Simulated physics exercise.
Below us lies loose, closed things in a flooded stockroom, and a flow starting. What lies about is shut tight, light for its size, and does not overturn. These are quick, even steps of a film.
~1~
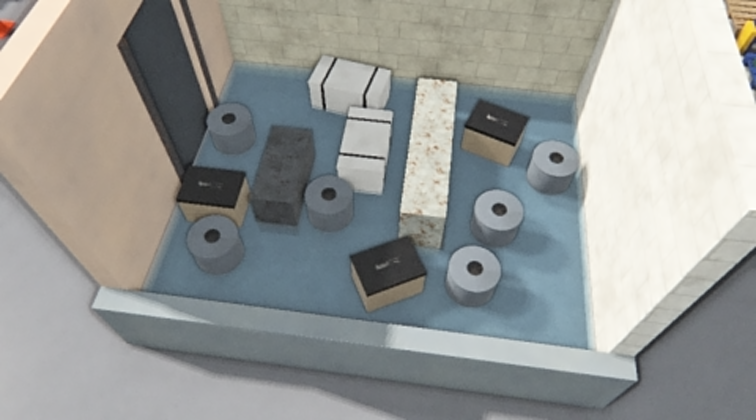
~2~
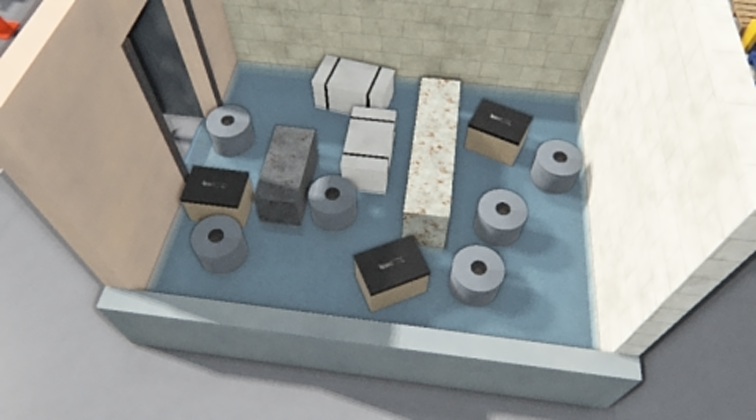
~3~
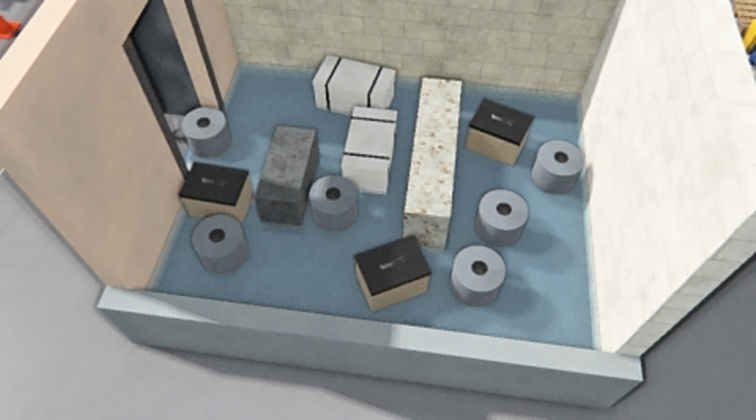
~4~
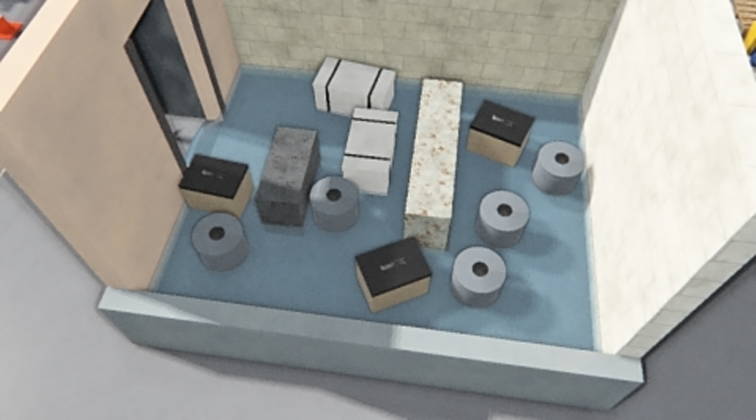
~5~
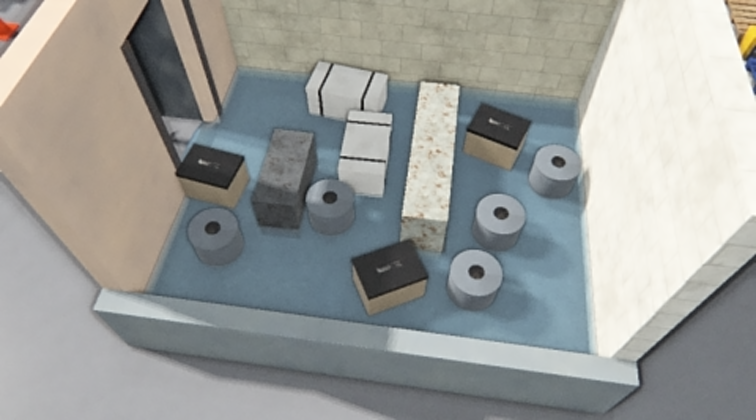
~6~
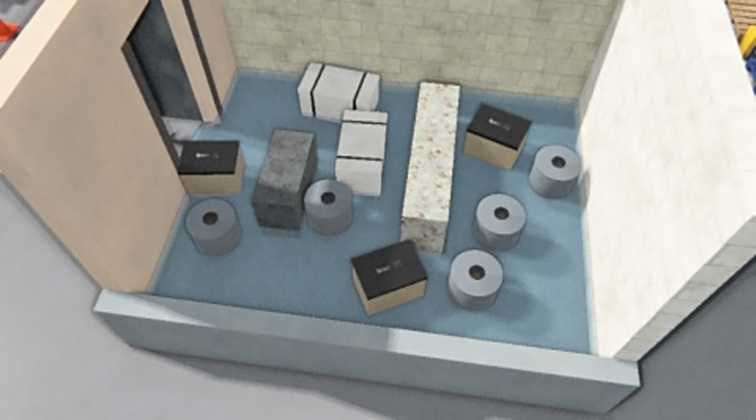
A gray cylinder beside the doorway on the left slides out through it as the dark door opens, leaving the blue-floored room. Then the black-topped box nearby drifts a short way toward the back, the cylinder below it shifts slightly, and the white strapped boxes edge left.
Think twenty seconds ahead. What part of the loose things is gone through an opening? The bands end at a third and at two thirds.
Share: One to two thirds.
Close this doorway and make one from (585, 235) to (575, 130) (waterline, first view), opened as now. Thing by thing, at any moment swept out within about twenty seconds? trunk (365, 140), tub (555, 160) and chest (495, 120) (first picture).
One after the other: No, washed out, out.
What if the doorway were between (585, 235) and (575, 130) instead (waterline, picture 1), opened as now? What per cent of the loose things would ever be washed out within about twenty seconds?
Some 60 per cent.
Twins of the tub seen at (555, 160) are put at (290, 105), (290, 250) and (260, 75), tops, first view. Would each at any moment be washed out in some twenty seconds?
In that order: Through, carried outside, washed out.
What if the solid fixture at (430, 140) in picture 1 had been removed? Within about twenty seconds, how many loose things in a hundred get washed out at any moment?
I make it 50 per cent.
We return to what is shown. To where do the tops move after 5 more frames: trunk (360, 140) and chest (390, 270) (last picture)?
At about (341, 126) and (345, 254).
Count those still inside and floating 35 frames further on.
It comes to 7.
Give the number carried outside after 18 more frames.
That makes 4.
A moment on, 2 of 11 are out; 9 afloat.
Next, 4 of 11 are out; 7 afloat.
Later, 4 of 11 are out; 7 afloat.
In the end, 6 of 11 are out; 5 afloat.
